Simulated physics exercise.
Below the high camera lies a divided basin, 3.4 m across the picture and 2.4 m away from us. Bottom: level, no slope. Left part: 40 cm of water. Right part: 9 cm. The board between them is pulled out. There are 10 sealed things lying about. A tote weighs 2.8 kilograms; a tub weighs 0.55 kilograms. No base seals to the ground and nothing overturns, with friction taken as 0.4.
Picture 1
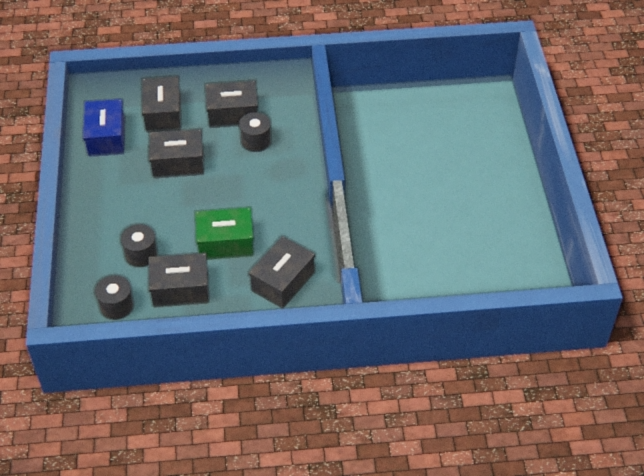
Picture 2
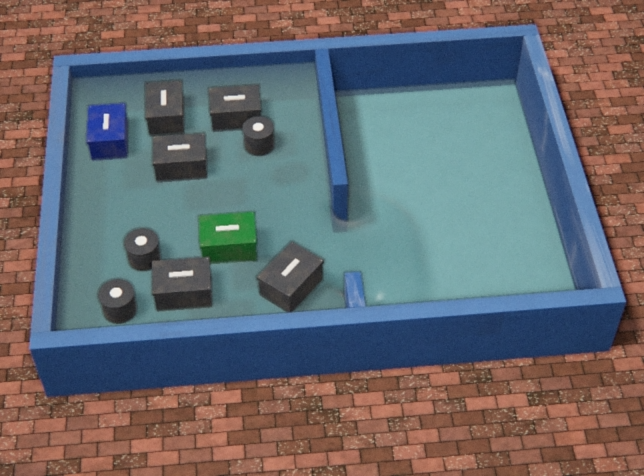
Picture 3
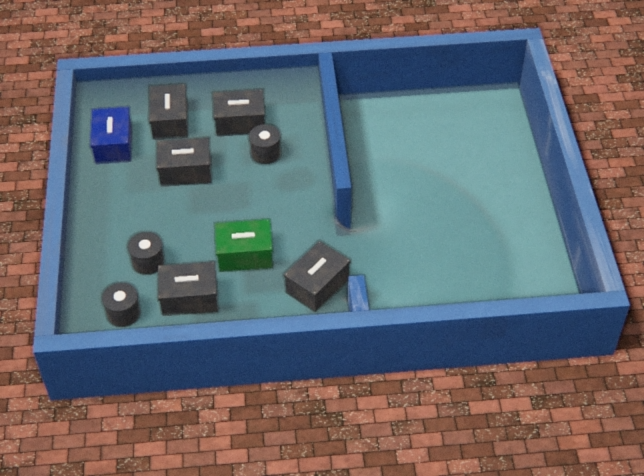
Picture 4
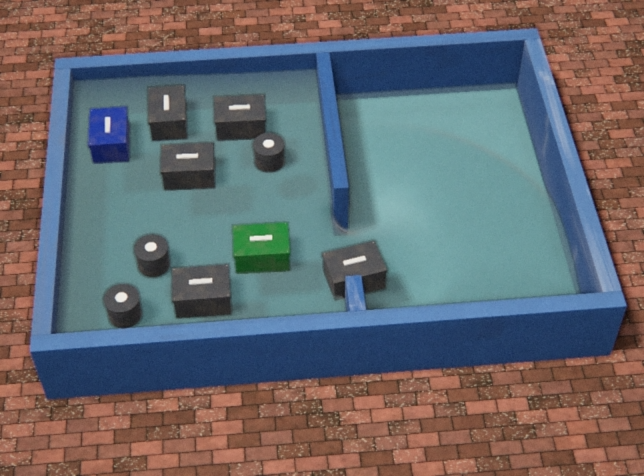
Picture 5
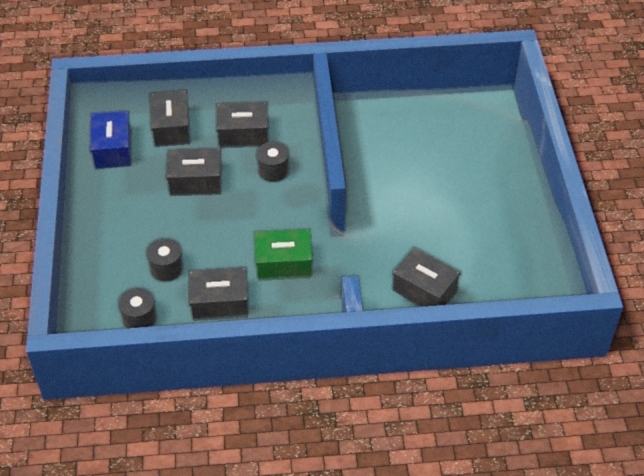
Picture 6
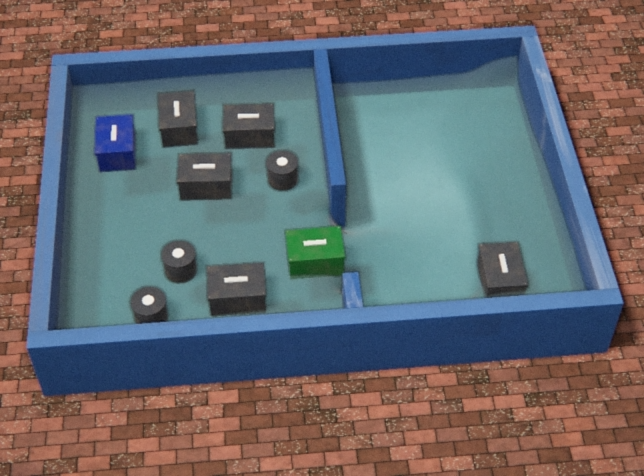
Dark grey block drifting through the gap in a divided basin after the barrier opens, green tote and other floating objects shifting rightward.
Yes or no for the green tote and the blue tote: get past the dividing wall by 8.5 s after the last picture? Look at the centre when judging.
I expect the green tote to clear it and the blue tote to stay on this side.
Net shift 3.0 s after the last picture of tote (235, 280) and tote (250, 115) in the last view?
Net displacement, in order: 60 cm; 50 cm.
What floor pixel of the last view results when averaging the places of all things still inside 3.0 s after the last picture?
(286, 235).
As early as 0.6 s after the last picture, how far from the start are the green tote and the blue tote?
I'd say about 140 and 20 centimetres.
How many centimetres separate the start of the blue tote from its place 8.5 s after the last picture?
It's about 20 cm away.
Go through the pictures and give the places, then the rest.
The green tote at (224, 225), afloat; the blue tote at (103, 118) floats; 40 cm deep round most things; 0 of 10 have shifted, in the first frame.
The green tote at (227, 229), afloat; the blue tote at (106, 122) floats; about 2070 L in view; 0 of 10 have shifted, in the second frame.
The green tote at (243, 236) floats, 8 cm from its start; the blue tote at (110, 126), afloat; about 2070 L in view; 2 of 10 have shifted, in the third frame.
The green tote at (261, 239), afloat, 21 cm from its start; the blue tote at (108, 126), afloat; 36 cm deep round most things; 6 of 10 have shifted, in the fourth frame.
The green tote at (283, 246), afloat, 38 cm from its start; the blue tote at (109, 130), afloat, 4 cm from its start; about 2070 L in view; 9 of 10 have shifted, in the fifth frame.
The green tote at (315, 244) floats, 58 cm from its start; the blue tote at (114, 134), afloat, 9 cm from its start; 34 cm deep round most things; 10 of 10 have shifted, in the sixth frame.
Then, 0.6 s after the last picture the green tote is near (456, 252), 1.5 m from its start, afloat; the blue tote is near (118, 148), 0.2 m from its start, afloat; 2 of 10 are over the mark; 10 afloat.
Then, 3.0 s after the last picture the green tote is near (421, 269), 1.3 m from its start, afloat; the blue tote is near (121, 151), 0.2 m from its start, afloat; 3 of 10 are over the mark; 10 afloat.
Then, 5.5 s after the last picture the green tote is near (444, 276), 1.4 m from its start, afloat; the blue tote is near (118, 148), 0.2 m from its start, afloat; 3 of 10 are over the mark; 10 afloat.
Then, 8.5 s after the last picture the green tote is near (430, 257), 1.3 m from its start, afloat; the blue tote is near (126, 151), 0.2 m from its start, afloat; 3 of 10 are over the mark; 10 afloat.
